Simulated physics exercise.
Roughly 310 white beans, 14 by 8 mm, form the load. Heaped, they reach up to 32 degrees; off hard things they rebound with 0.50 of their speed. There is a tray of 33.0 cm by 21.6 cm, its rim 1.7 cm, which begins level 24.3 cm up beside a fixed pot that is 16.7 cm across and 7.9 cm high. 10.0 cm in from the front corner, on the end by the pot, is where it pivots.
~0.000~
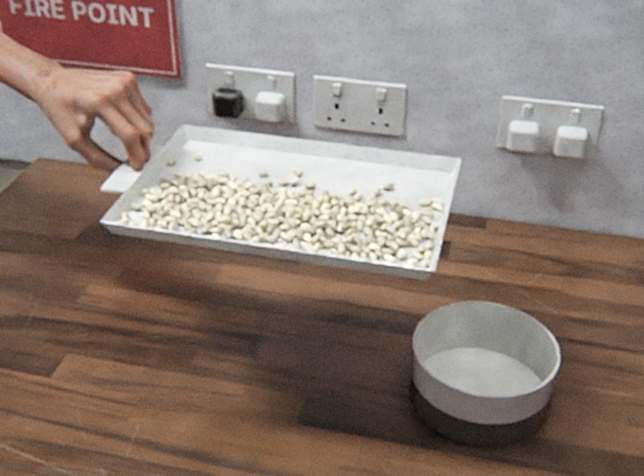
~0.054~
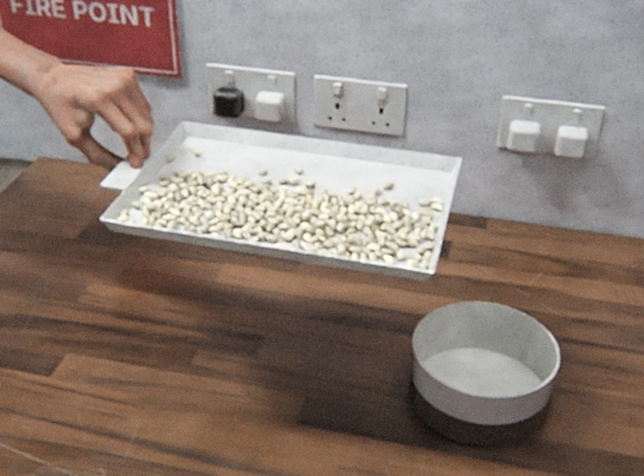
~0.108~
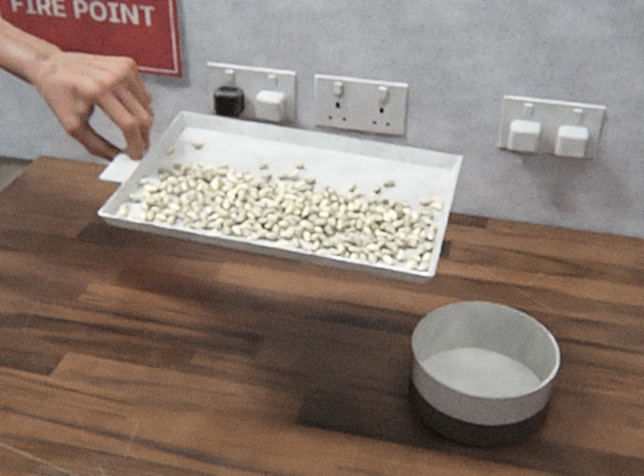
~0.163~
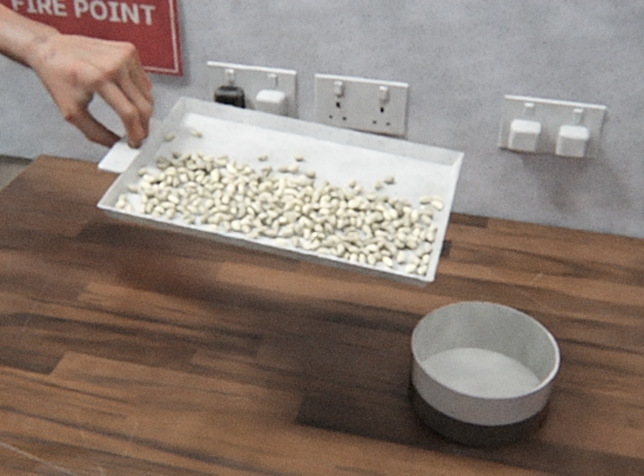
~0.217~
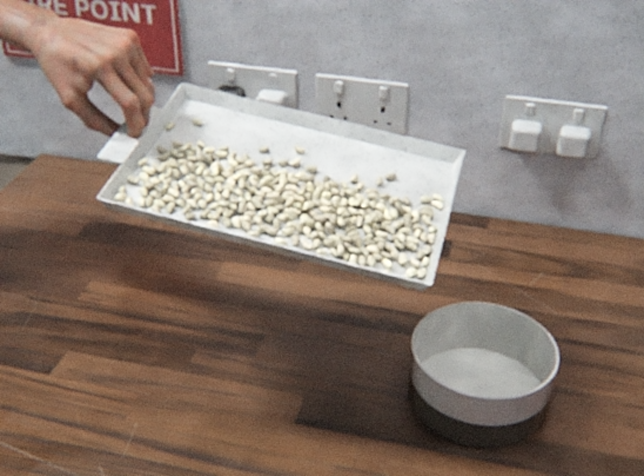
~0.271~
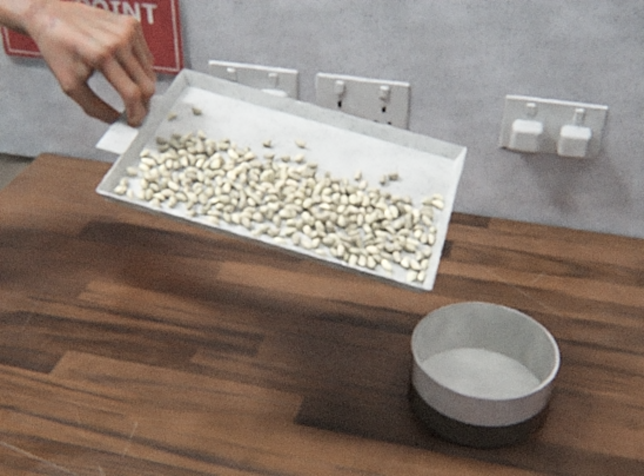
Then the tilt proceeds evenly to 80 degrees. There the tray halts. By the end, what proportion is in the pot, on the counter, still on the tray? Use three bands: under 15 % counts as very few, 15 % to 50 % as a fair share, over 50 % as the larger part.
Pot: Very few; counter: The larger part; tray: Very few.
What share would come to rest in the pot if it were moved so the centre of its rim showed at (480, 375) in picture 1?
Roughly 35 per cent.
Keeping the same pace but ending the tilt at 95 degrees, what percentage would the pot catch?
It would be near 5 per cent.
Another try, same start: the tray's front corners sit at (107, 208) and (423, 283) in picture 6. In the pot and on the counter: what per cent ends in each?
That works out as pot 0 and counter 100.
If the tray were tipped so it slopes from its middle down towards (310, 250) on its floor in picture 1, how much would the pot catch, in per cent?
Near 0 percent, give or take.
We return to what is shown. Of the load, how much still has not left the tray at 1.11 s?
Reading: Approx. 50%.
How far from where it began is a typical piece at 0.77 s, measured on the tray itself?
It has moved some 5 cm from its start.
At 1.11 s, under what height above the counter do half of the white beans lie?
Around 20 cm up.
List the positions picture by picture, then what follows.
The first picture shows tray tilt 0 degrees, front corners at (111, 218) and (427, 265); middle of the pieces at (280, 213); pot at (486, 346).
The second picture shows tray tilt 1 degrees, front corners at (110, 216) and (426, 266); middle of the pieces at (280, 212).
The third picture shows tray tilt 3 degrees, front corners at (109, 211) and (426, 269), lowest corner right front; middle of the pieces at (280, 209).
The fourth picture shows tray tilt 7 degrees, front corners at (108, 203) and (425, 273), lowest corner right front; middle of the pieces at (279, 204).
The fifth picture shows tray tilt 10 degrees, front corners at (107, 195) and (425, 277), lowest corner right front; middle of the pieces at (280, 200).
The sixth picture shows tray tilt 13 degrees, front corners at (107, 188) and (424, 281), lowest corner right front; middle of the pieces at (291, 199); pot at (485, 347). Its pace works out near 65 degrees a second.
After 0.77 s, tilt 45 degrees; the tray holds 100 %, the pot 0 %.
After 1.11 s, tilt 66 degrees; the tray holds 50 %, the pot 0 %.
After 1.54 s, tilt 80 degrees; the tray holds 0 %, the pot 0 %.
In the end, at 2.7 s, pot 0 %, counter 100 %, tray 0 %.
